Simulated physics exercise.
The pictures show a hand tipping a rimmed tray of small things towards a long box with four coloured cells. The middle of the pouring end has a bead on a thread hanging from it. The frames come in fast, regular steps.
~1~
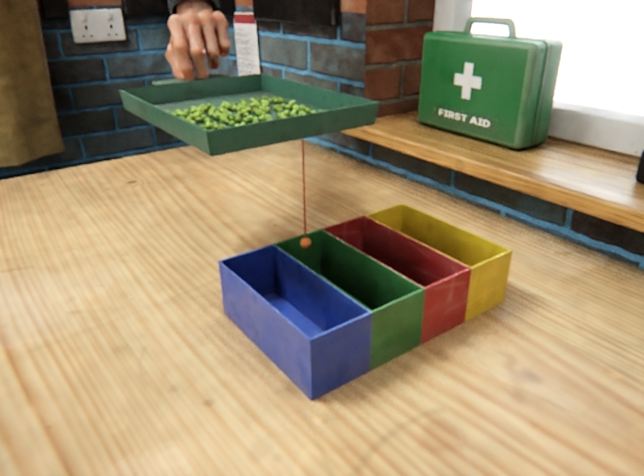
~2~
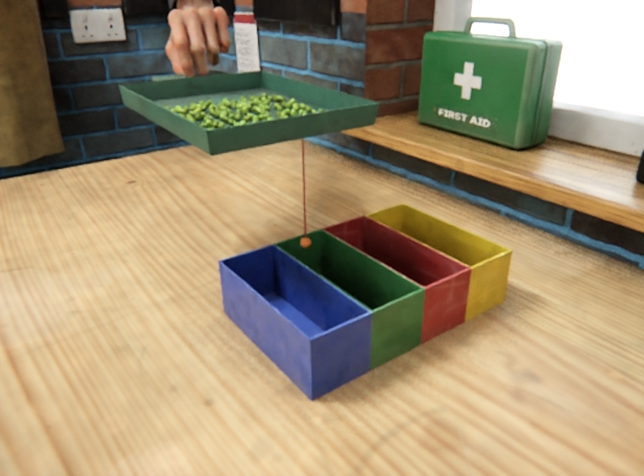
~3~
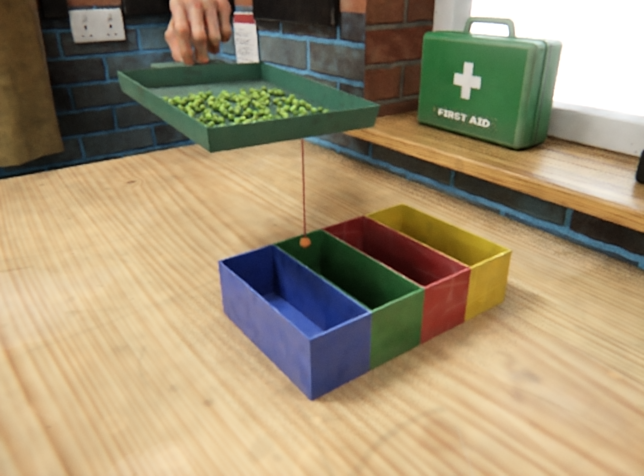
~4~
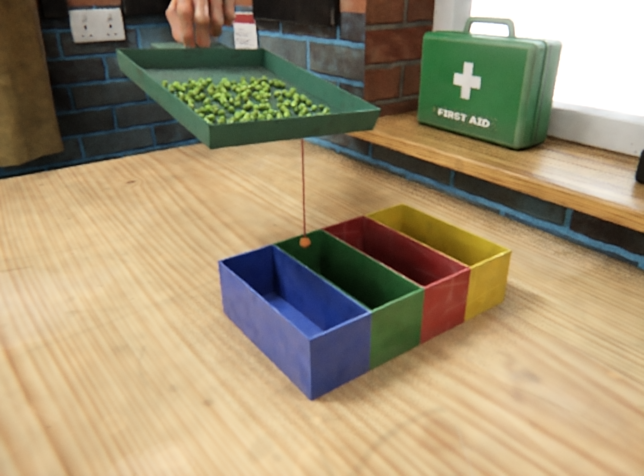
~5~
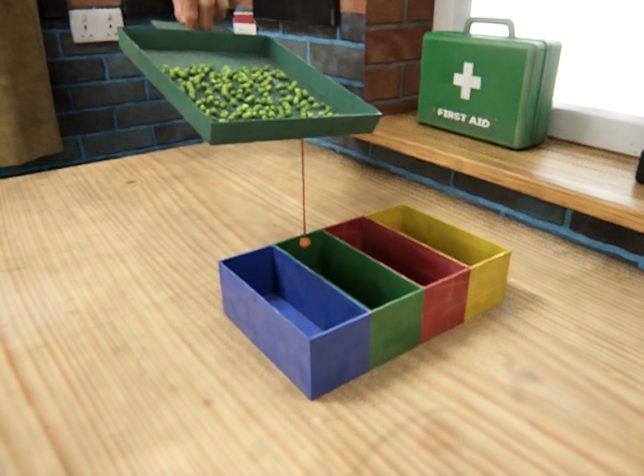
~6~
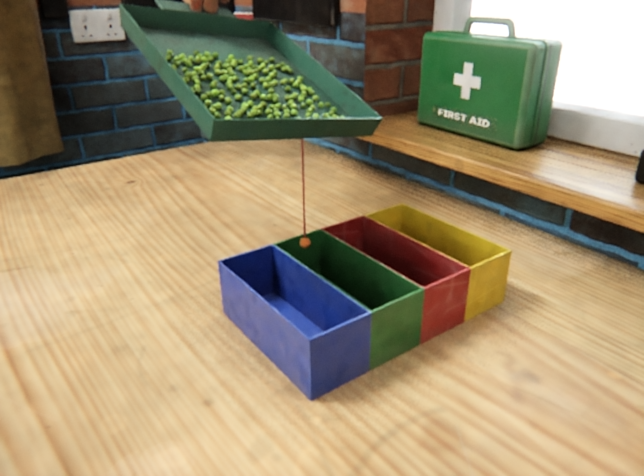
Hand raising the back of a green tray of dried peas, tilting it steadily above a box with four coloured cells.
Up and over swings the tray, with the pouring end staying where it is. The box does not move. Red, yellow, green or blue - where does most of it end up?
Most of it ends up in red.
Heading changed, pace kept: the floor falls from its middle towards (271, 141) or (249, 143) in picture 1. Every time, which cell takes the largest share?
Try 1 - that blue cell. Try 2 - blue.
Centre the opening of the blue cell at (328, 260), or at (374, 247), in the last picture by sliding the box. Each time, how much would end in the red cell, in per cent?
0 per cent the first time, 0 per cent the second time.
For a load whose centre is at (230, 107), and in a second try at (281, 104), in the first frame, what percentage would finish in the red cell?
70 per cent for the first try, 90 per cent for the second.
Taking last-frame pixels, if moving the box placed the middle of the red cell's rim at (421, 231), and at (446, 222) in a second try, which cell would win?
In order: Green, that blue cell.
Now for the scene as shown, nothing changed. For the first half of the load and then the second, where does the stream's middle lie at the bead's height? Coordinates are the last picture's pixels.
Near (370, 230) to start, and near (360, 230) afterwards.
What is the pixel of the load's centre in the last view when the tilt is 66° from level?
Close to (329, 120).
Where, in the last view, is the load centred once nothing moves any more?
(386, 297).
Shortly afterwards, tray tipped steeply; all but a few on the tray; only a few falling or outside the box.
Next, tray tipped past a quarter turn; all but a few on the tray; a little in the red cell; only a few in the yellow cell; only a few falling or outside the box.
Some moments later, tray tipped past a quarter turn; near two thirds in the red cell; near a quarter in the green cell; only a few in the blue cell; only a few in the yellow cell.
In the end, tray tipped past a quarter turn; near two thirds in the red cell; near a quarter in the green cell; only a few in the blue cell; only a few in the yellow cell.
